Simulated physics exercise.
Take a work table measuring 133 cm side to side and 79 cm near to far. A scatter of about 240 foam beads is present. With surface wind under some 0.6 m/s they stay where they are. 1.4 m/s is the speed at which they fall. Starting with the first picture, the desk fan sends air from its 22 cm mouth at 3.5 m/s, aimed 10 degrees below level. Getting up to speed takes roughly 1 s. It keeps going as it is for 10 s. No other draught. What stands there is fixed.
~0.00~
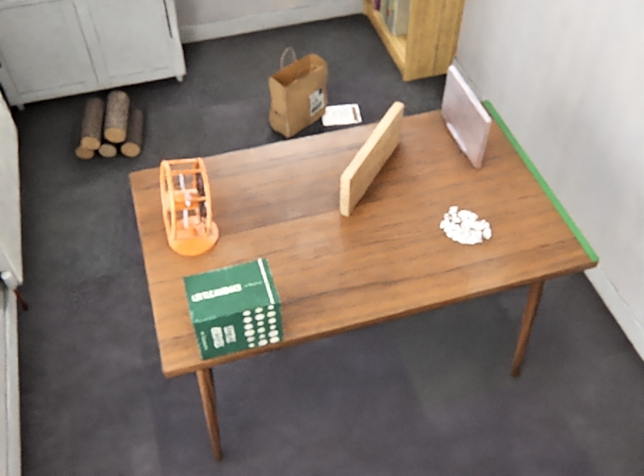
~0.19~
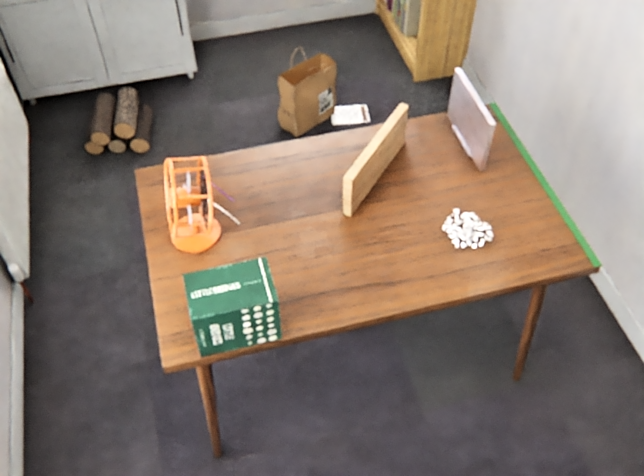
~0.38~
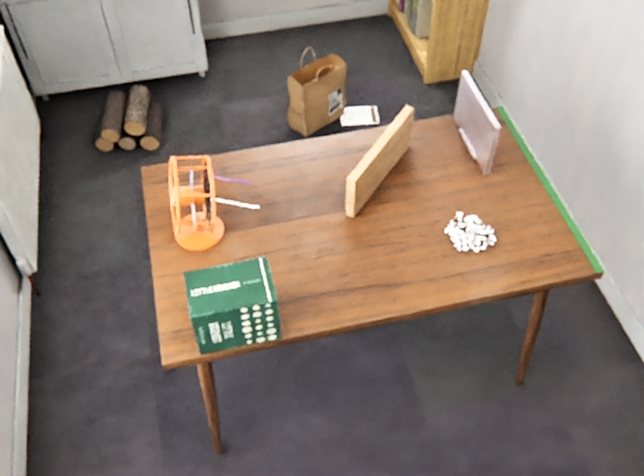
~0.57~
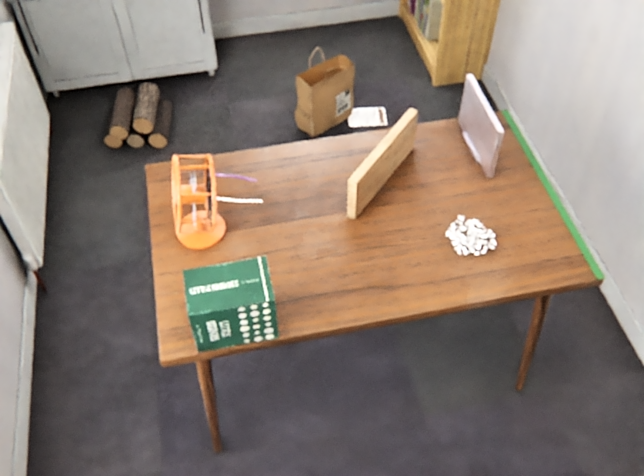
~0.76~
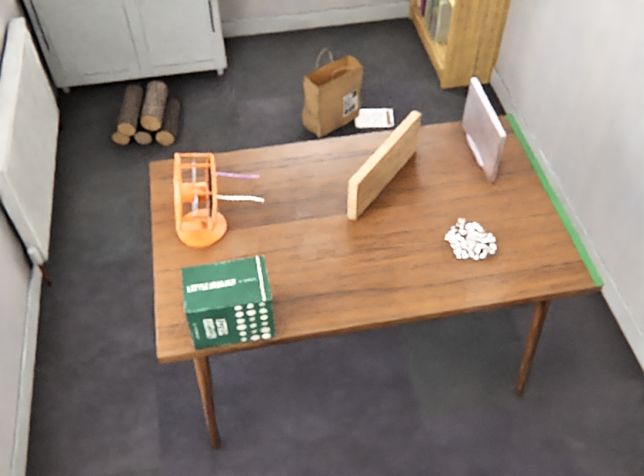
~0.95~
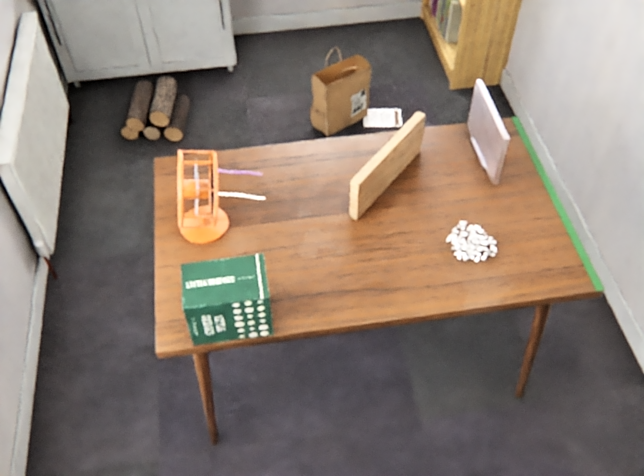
Two thin streamers, one pale and one purplish, lift out from the orange desk fan toward the right and stay stretched out, while the camera drifts slightly around the scene and the white beads lie still. The high view looks down on a brown wooden table in a grey-floored room. A green box, upright wooden board, greyish laptop and green right edge share it, with logs and a paper bag behind.
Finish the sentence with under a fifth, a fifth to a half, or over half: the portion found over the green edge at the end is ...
The portion found there is over half.
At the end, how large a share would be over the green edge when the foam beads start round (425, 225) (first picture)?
90 %.
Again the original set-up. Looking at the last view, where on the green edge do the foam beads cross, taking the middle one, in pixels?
Around (584, 248).
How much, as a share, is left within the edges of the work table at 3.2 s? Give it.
About 2 %.
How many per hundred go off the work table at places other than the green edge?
Estimated share: Around 10 %.
After 2.0 s, 27 % are on the move or not yet settled, 87 % are over the green edge.
After 3.2 s, 2 % are on the move or not yet settled, 90 % are over the green edge.
After 5.5 s, 0 % are on the move or not yet settled, 92 % are over the green edge.
After 10.0 s, at the end, 92 % are over the green edge.
